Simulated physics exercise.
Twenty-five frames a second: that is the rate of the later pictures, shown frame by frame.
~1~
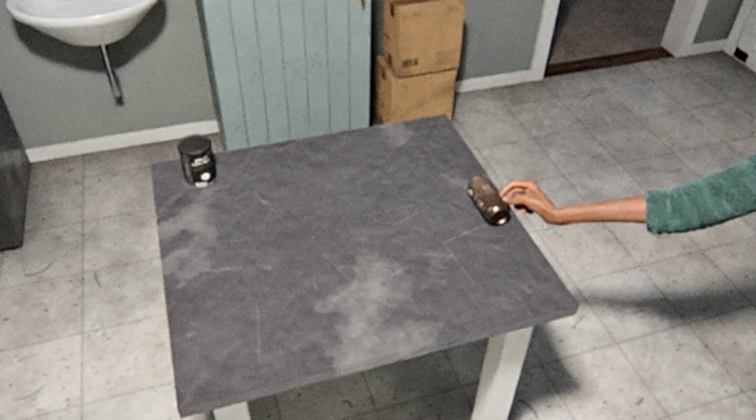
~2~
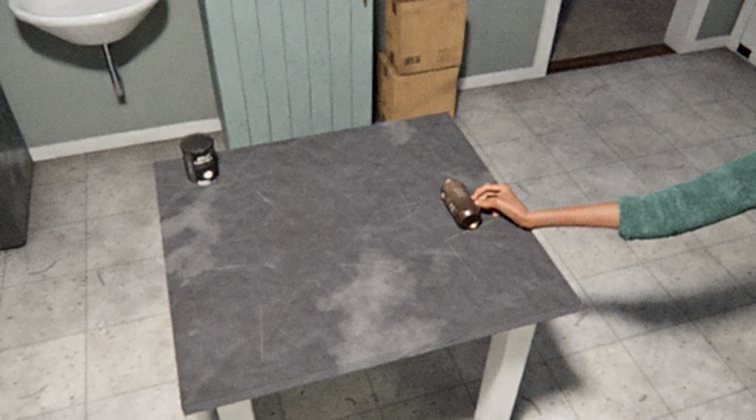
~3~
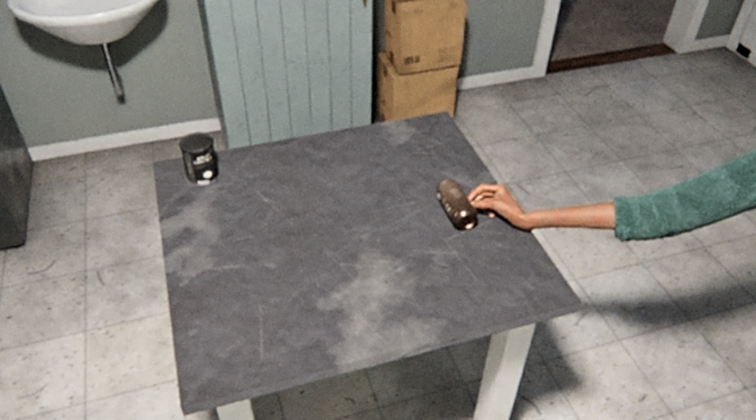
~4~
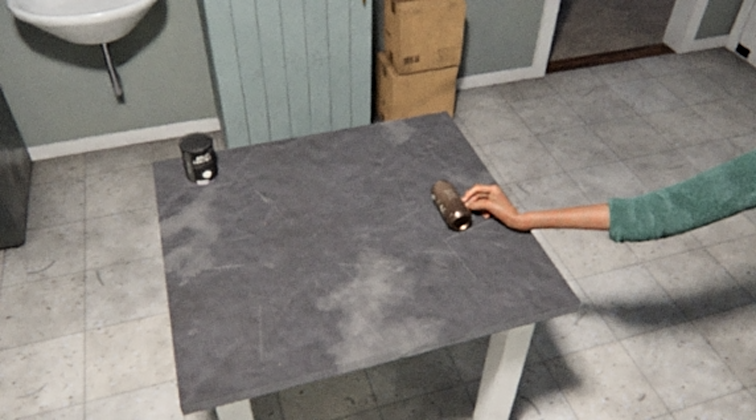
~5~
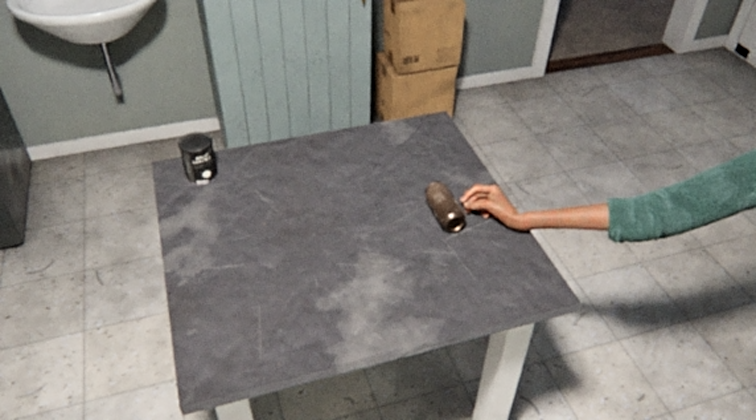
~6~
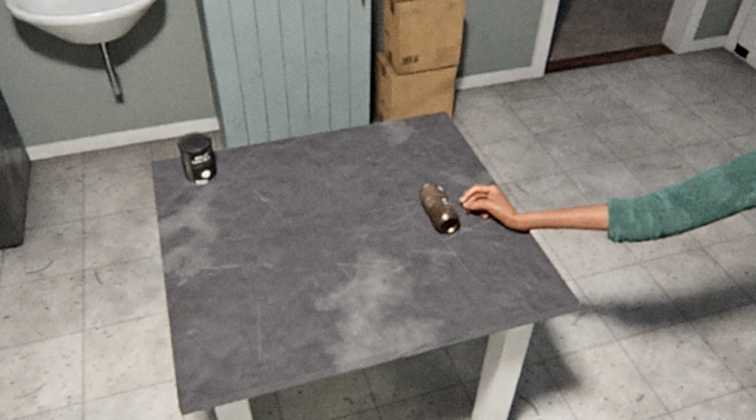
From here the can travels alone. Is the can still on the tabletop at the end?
Yes.
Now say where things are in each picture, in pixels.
The first picture shows under the hand; brown can (488, 200).
The second picture shows under the hand; brown can (461, 204).
The third picture shows under the hand; brown can (457, 205).
The fourth picture shows brown can (451, 205).
The fifth picture shows brown can (445, 207) shifted a little.
The sixth picture shows brown can (439, 208) shifted a little.
Then, 0.20 s on from there, brown can shifted about its own width near (416, 213).
Then, 0.40 s on from there, brown can shifted well along near (401, 216).
In the end, moved from the start, brown can. At the end, from the last picture's camera, brown can near (391, 218).
